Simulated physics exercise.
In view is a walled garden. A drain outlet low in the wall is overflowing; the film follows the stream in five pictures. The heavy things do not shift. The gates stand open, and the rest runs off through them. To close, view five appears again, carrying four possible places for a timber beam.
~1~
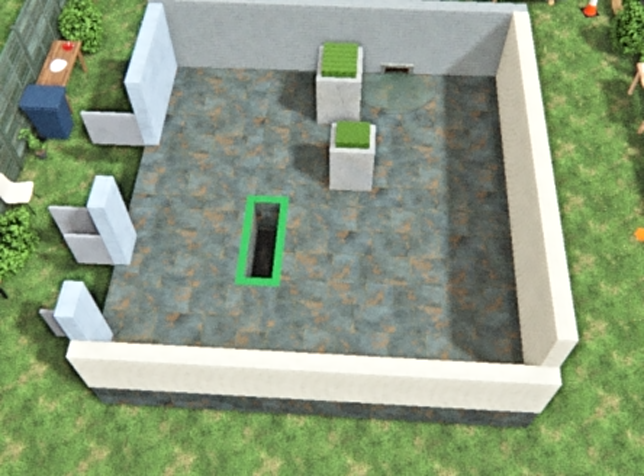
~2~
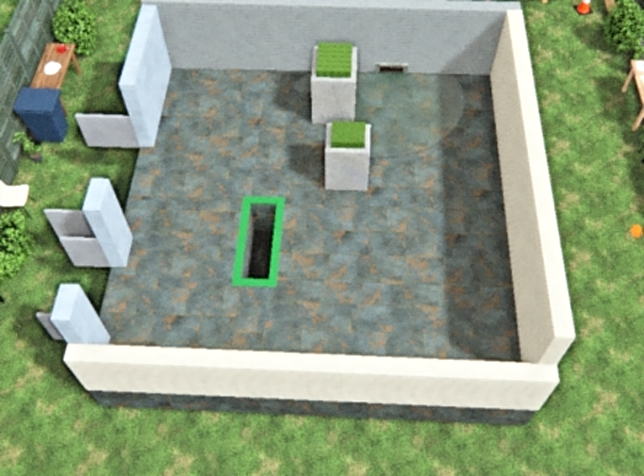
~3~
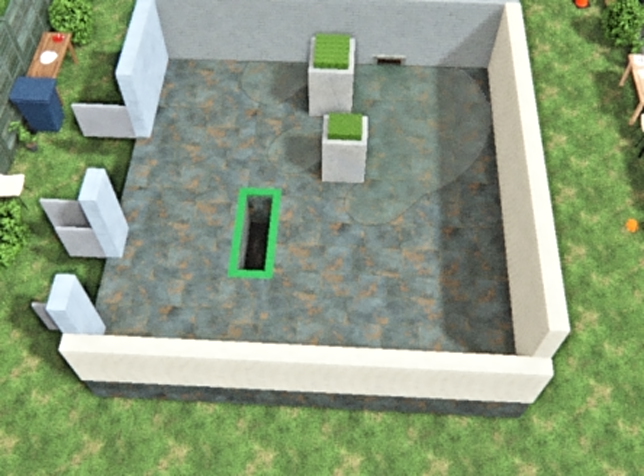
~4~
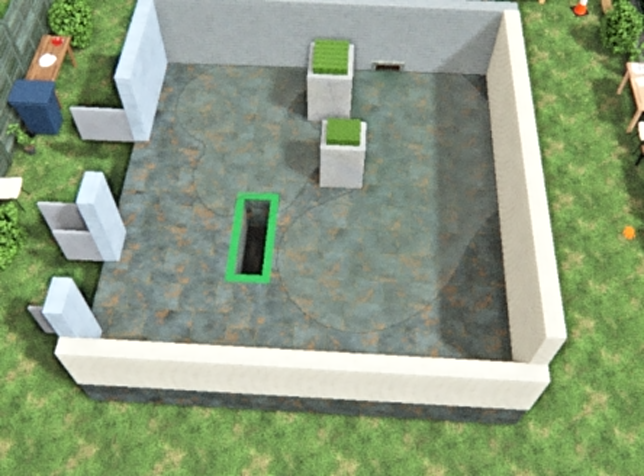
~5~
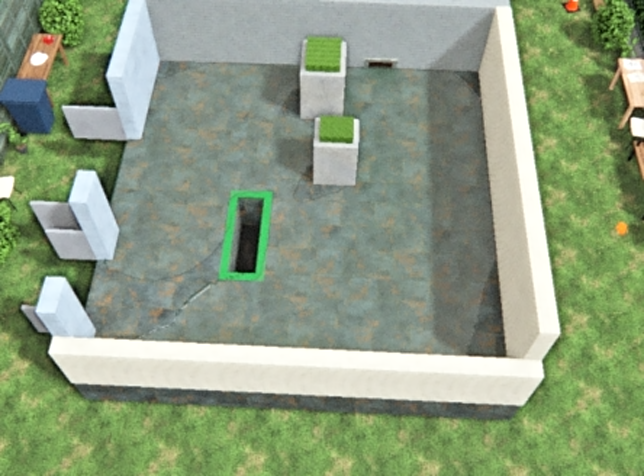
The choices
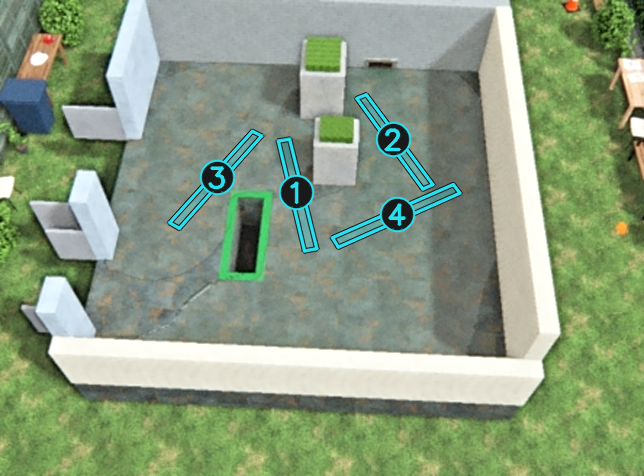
A walled garden with open gates on the left had water spread from an outfall in the back wall, around two grass-topped blocks and across most of the floor, reaching the green-edged gully.
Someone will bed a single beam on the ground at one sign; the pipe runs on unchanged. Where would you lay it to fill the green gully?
Choose 4.
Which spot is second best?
The answer is 3.
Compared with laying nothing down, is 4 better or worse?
Spot 4 is better.
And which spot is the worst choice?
The answer is 1.
On the marked copy, 1 from (283, 140) to (310, 249); 2 from (361, 96) to (427, 186); 3 from (174, 225) to (256, 133); 4 from (335, 242) to (456, 188).
Choosing 1, about 6 % of the stream runs into the green gully, about 94 % out by the gates.
Choosing 2, about 10 % of the stream runs into the green gully, about 90 % out by the gates.
Choosing 3, about 18 % of the stream runs into the green gully, about 82 % out by the gates.
Choosing 4, about 48 % of the stream runs into the green gully, about 52 % out by the gates.
